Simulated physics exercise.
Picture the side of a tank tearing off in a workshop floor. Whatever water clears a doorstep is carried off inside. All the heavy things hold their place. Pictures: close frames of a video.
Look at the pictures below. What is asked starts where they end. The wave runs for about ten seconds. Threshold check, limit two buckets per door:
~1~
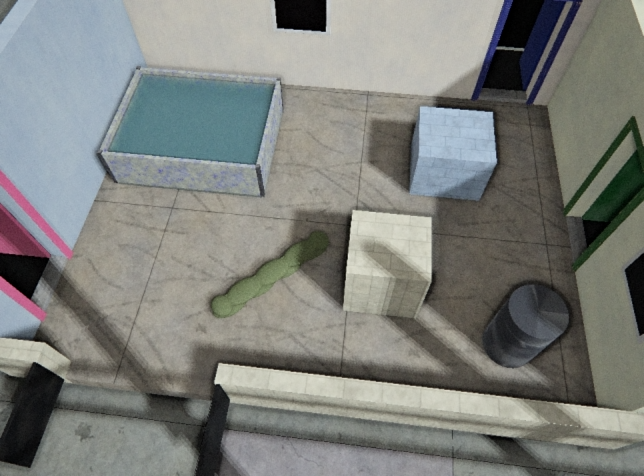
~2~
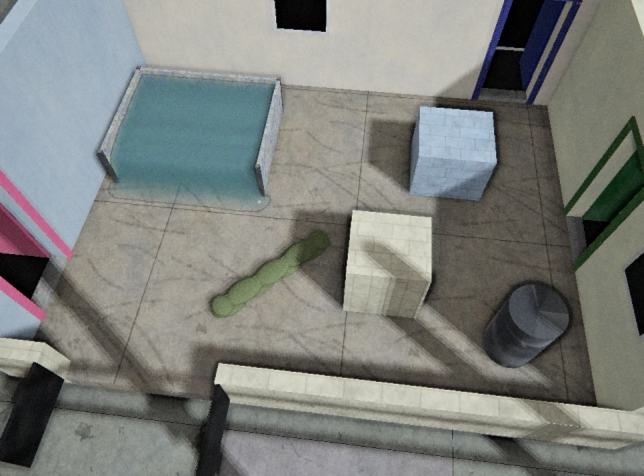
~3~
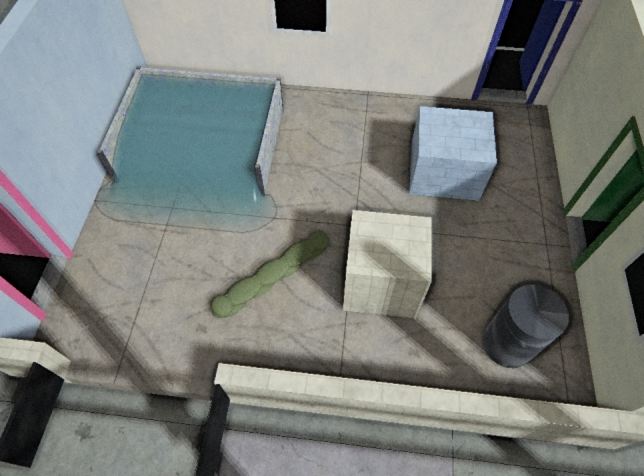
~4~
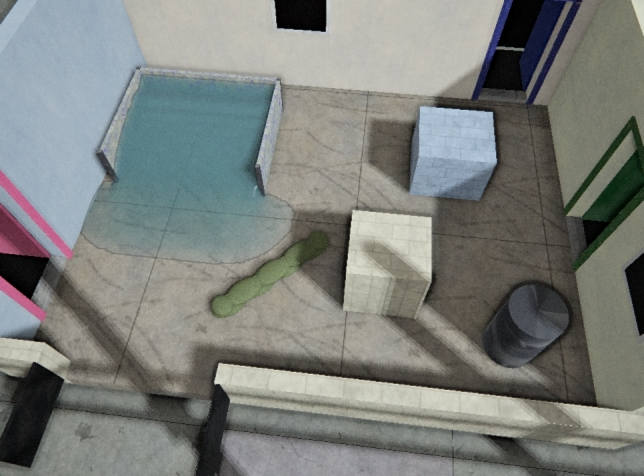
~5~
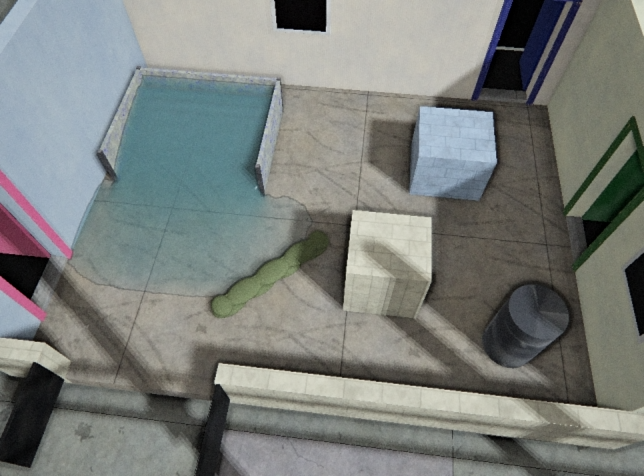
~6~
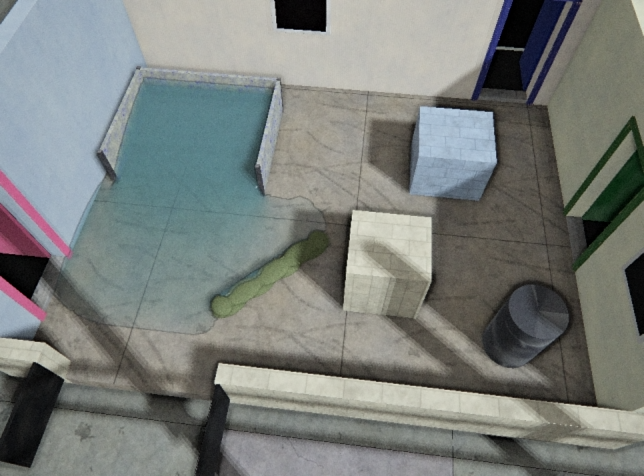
At the end, the pink door will count as flooded; the green door will not count as flooded; the blue door will not count as flooded.
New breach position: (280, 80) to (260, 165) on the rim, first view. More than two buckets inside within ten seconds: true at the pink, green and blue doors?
At the doors, pink never reaches it, green crosses the line and blue crosses the line.
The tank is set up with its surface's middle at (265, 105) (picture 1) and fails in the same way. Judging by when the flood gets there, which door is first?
First: The pink door.
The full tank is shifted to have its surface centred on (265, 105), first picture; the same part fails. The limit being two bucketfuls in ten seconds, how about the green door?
Green: Above the limit.
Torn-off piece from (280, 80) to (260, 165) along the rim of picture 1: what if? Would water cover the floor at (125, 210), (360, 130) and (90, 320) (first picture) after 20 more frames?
In the order given: Untouched, swamped and untouched.
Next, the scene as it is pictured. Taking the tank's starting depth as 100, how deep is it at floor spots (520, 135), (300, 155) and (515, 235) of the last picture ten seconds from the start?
First spot roughly 2 %, second 2 %, third 2 %.
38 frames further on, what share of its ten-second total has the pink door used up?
My figure is 100 in a hundred.
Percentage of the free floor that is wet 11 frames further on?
Close to 35 in a hundred, I think.
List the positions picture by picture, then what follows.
Still water in the water tank at (195, 118), in the first frame.
Water pours out at (187, 179) and has run to (267, 198), in the second frame.
Water pours out at (187, 180) and has run to (266, 220), in the third frame.
Water pours out at (187, 181) and has run to (283, 228), in the fourth frame.
Water pours out at (188, 181) and has run to (291, 252), in the fifth frame.
Water pours out at (188, 181) and has run to (84, 311), in the sixth frame.
A moment on, water covers 30 % of the floor; the pink door wet at the sill, nothing in, the green door not reached, the blue door not reached.
Next, water covers 35 % of the floor; the pink door under two buckets in, the green door not reached, the blue door not reached.
Then, water covers 40 % of the floor; the pink door over two buckets in, the green door not reached, the blue door not reached.
Later, water covers 55 % of the floor; the pink door far over two buckets in, the green door not reached, the blue door not reached.
In the end, water covers 75 % of the floor; the pink door far over two buckets in, the green door wet at the sill, nothing in, the blue door wet at the sill, nothing in.
